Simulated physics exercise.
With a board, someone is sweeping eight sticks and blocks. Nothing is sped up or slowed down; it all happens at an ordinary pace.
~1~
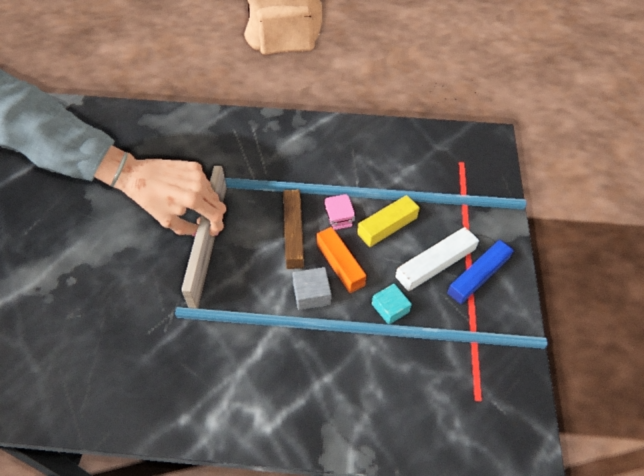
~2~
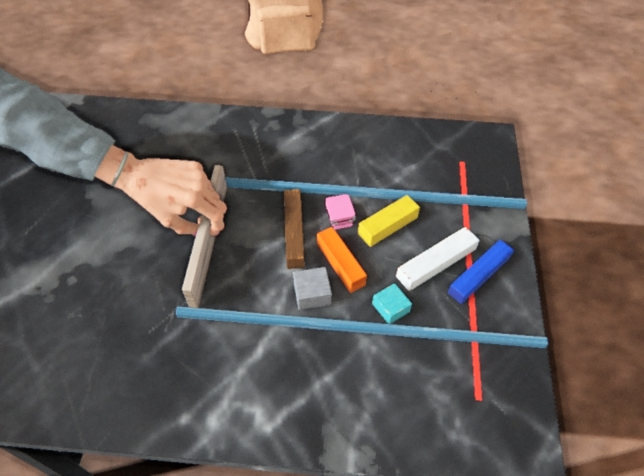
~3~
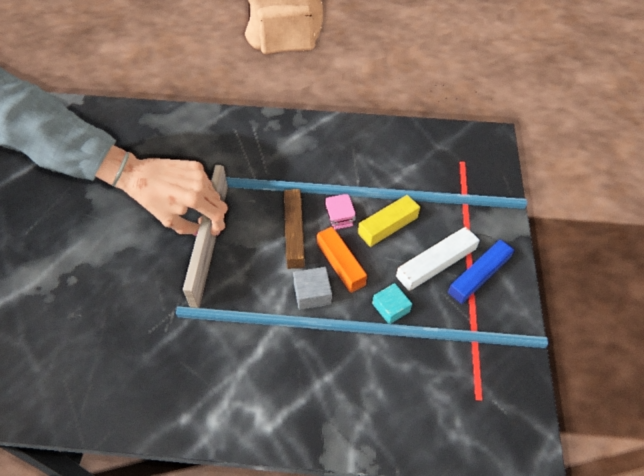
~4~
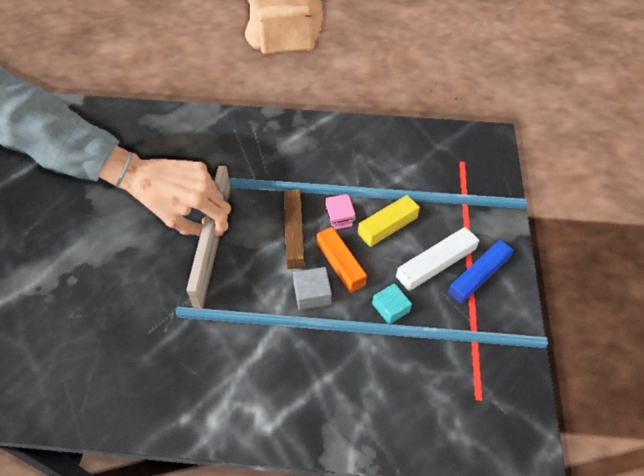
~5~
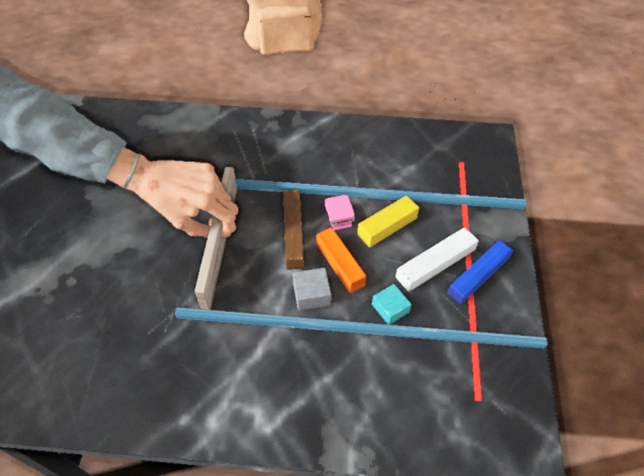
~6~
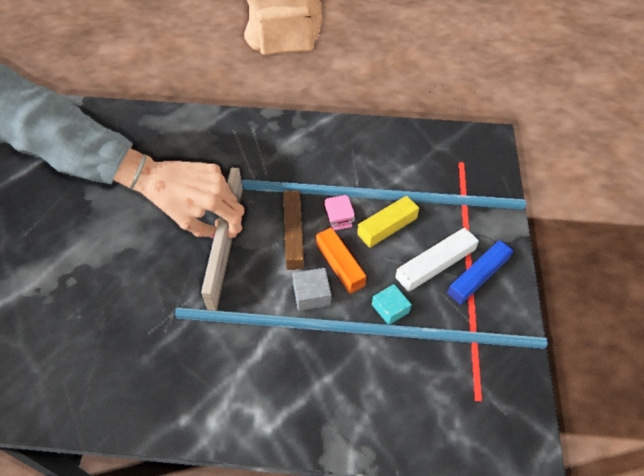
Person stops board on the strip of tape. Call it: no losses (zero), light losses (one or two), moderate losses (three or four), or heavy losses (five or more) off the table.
Light losses.
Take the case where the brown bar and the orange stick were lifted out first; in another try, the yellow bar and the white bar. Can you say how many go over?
First 0, then 0.
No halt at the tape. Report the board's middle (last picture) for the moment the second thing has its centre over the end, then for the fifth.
Pixels, in order: Around (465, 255), around (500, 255).
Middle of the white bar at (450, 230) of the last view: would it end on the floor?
From there it falls.
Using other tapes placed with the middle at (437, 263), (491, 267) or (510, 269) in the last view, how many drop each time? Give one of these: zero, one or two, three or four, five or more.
In order of the places: Zero; either three or four; at least five.
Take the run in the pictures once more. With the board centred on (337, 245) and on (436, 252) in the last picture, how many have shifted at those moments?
Answer - first 5, then 8.
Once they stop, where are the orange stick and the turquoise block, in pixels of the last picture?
In the last picture the orange stick sits around (508, 277) and the turquoise block around (522, 323).
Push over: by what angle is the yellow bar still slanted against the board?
Around 30 degrees.
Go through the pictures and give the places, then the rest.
Blue stick (481, 272); white bar (438, 258); turquoise block (391, 304); board (206, 234); tape (469, 265), in the first frame.
White bar (438, 258); orange stick (341, 259), in the second frame.
Turquoise block (392, 304); board (208, 234), in the third frame.
Blue stick (481, 271); grey block (312, 288), in the fourth frame.
White bar (438, 259); pink case (339, 213), in the fifth frame.
Blue stick (481, 272); white bar (438, 259); turquoise block (391, 305); board (224, 236); tape (469, 265), in the sixth frame.
Soon after, none off yet; blue stick at rest near (481, 272); white bar at rest near (438, 259); turquoise block at rest near (391, 305).
Then, none off yet; blue stick moving near (483, 274); white bar moved a little near (474, 253); turquoise block moved well along near (441, 313).
At rest, the number that fall off is one or two; fallen, white bar and blue stick.
